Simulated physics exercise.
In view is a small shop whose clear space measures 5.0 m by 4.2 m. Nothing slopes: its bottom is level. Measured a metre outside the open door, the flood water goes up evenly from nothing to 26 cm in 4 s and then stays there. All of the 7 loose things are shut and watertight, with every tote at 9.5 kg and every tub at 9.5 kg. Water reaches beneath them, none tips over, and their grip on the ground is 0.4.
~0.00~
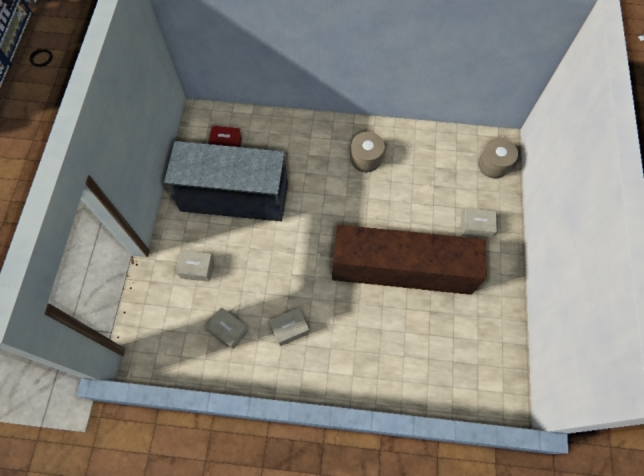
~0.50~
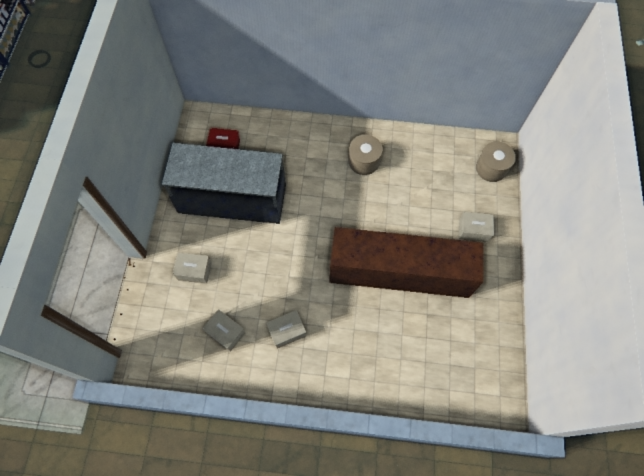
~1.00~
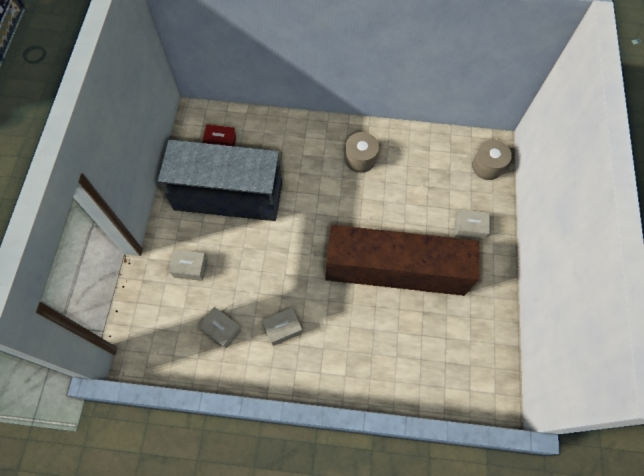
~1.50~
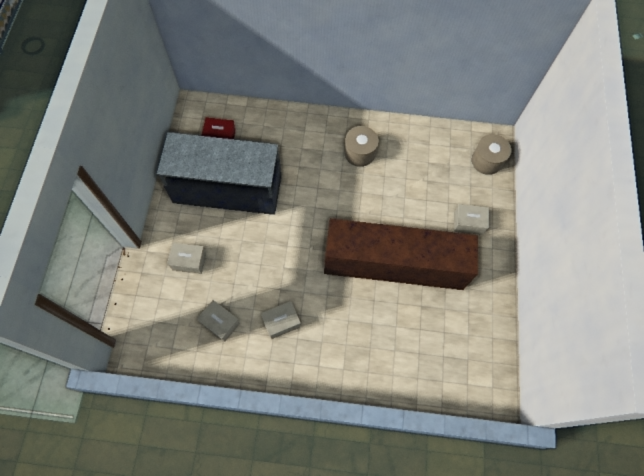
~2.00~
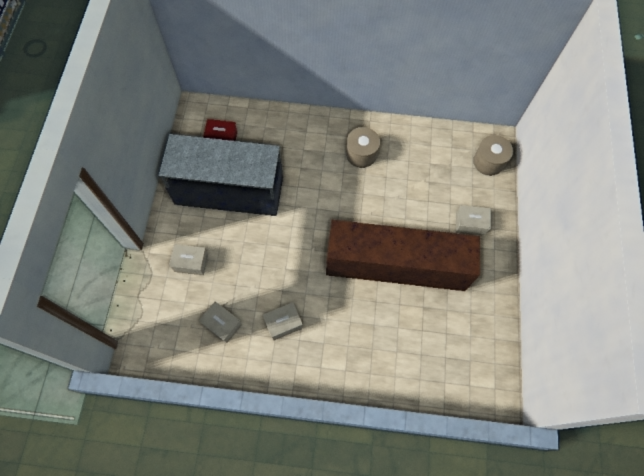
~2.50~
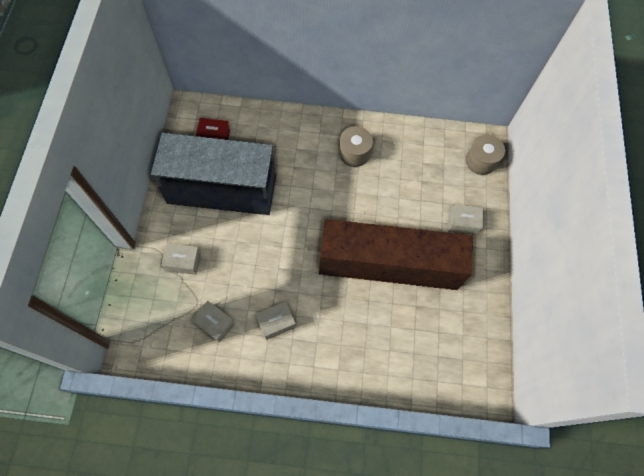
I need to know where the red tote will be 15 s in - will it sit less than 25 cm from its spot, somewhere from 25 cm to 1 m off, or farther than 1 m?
It will be 25 cm to 1 m off.
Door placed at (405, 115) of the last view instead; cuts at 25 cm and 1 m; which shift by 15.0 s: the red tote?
In that case the red tote would have shifted a modest distance.
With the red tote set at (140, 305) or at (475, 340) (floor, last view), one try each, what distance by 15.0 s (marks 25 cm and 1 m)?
In that order: It goes a long way; it goes a long way.
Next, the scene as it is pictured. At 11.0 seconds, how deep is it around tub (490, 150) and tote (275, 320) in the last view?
Around 12 cm and 14 cm.
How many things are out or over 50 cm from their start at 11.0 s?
That would be 6.
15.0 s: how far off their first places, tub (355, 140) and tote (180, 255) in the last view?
Respectively 250 and 250 cm.
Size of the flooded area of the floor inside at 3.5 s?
I'd put it close to 3.0 m2.
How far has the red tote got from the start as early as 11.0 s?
Shift by then: About 0 cm.
After 3.5 s the red tote is near (212, 128), 0.0 m from its start, aground; 0 afloat.
After 6.8 s the red tote is near (212, 128), 0.0 m from its start, aground; 1 afloat.
After 11.0 s the red tote is near (212, 128), 0.0 m from its start, aground; 6 afloat.
After 15.0 s the red tote is near (169, 144), 0.6 m from its start, afloat; 7 afloat.
